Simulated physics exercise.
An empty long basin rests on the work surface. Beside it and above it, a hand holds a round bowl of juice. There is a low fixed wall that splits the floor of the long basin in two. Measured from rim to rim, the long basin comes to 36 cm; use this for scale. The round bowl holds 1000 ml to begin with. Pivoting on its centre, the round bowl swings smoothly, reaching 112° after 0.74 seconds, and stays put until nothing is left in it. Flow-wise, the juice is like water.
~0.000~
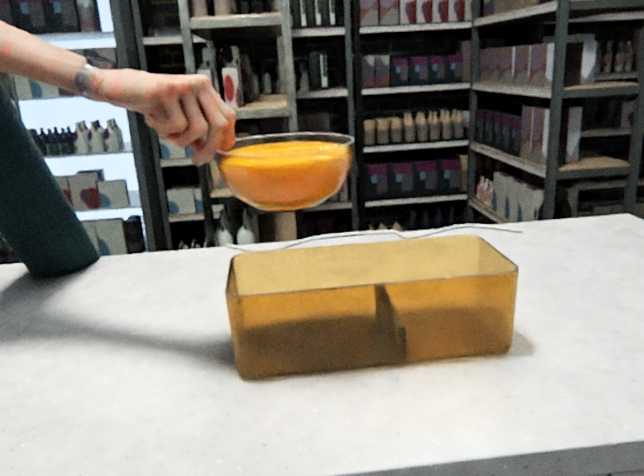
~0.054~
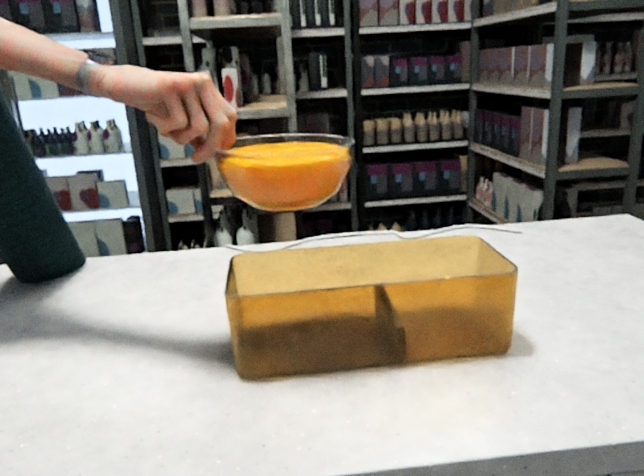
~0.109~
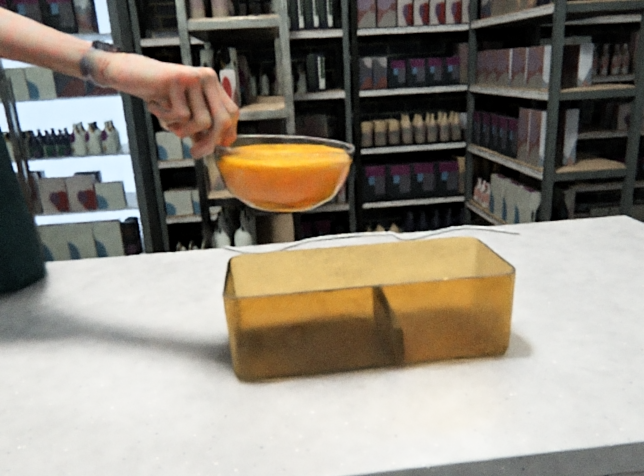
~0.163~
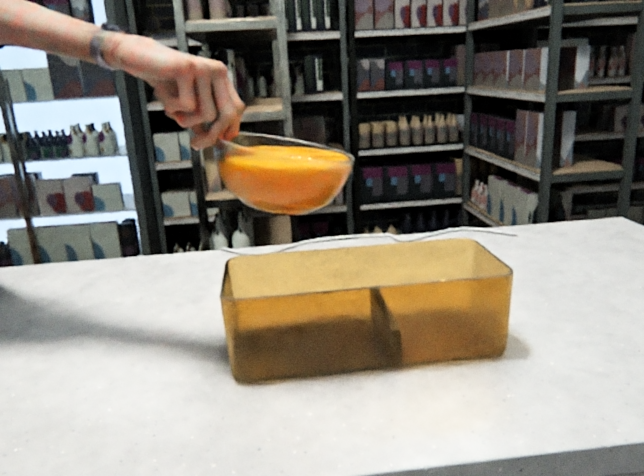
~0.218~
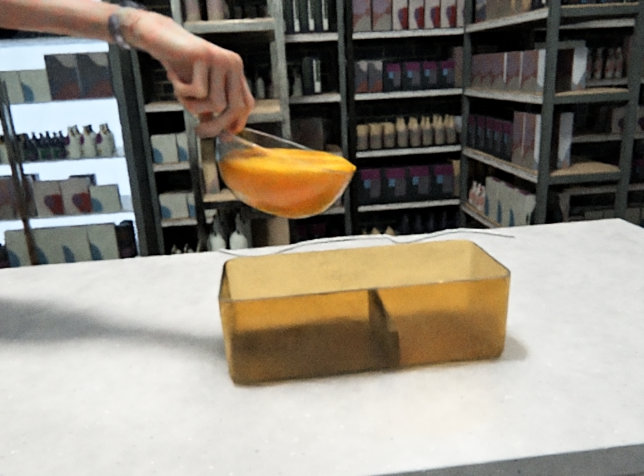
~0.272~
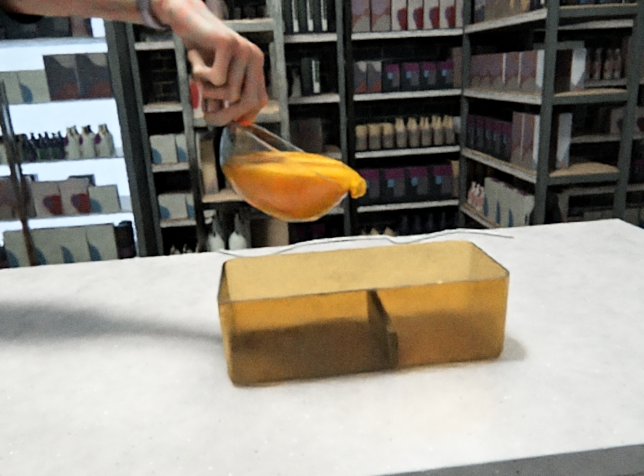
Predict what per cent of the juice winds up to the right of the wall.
Roughly 49 per cent is past the wall.
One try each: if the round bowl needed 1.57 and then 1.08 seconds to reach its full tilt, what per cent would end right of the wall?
Around 75 per cent first, around 65 per cent next.
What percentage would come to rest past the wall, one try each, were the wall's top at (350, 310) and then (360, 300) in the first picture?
Result: 80 per cent, then 80 per cent.
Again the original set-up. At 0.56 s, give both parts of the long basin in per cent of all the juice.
Left roughly 16, right roughly 48.
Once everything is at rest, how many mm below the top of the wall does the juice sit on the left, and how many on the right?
On the left it's about 34 mm; on the right, about 26 mm.
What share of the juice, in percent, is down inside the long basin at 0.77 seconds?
The fraction sits near 88 in a hundred.
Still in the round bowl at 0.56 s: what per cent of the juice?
Remaining: Near 10 % of the total.
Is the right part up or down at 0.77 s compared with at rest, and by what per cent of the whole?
It ends up higher by roughly 4.
By 0.56 s the tilt is 97° and 9 per cent is still to pour, 15 is left of the wall and 49 right of it.
By 0.77 s the tilt is 112° and 0 per cent is still to pour, 42 is left of the wall and 45 right of it.
By 1.00 s the tilt is 112° and 0 per cent is still to pour, 45 is left of the wall and 50 right of it.
By 1.24 s the tilt is 112° and 0 per cent is still to pour, 47 is left of the wall and 49 right of it.
At rest 47 per cent lies left of the wall, 49 right of it and 4 outside.
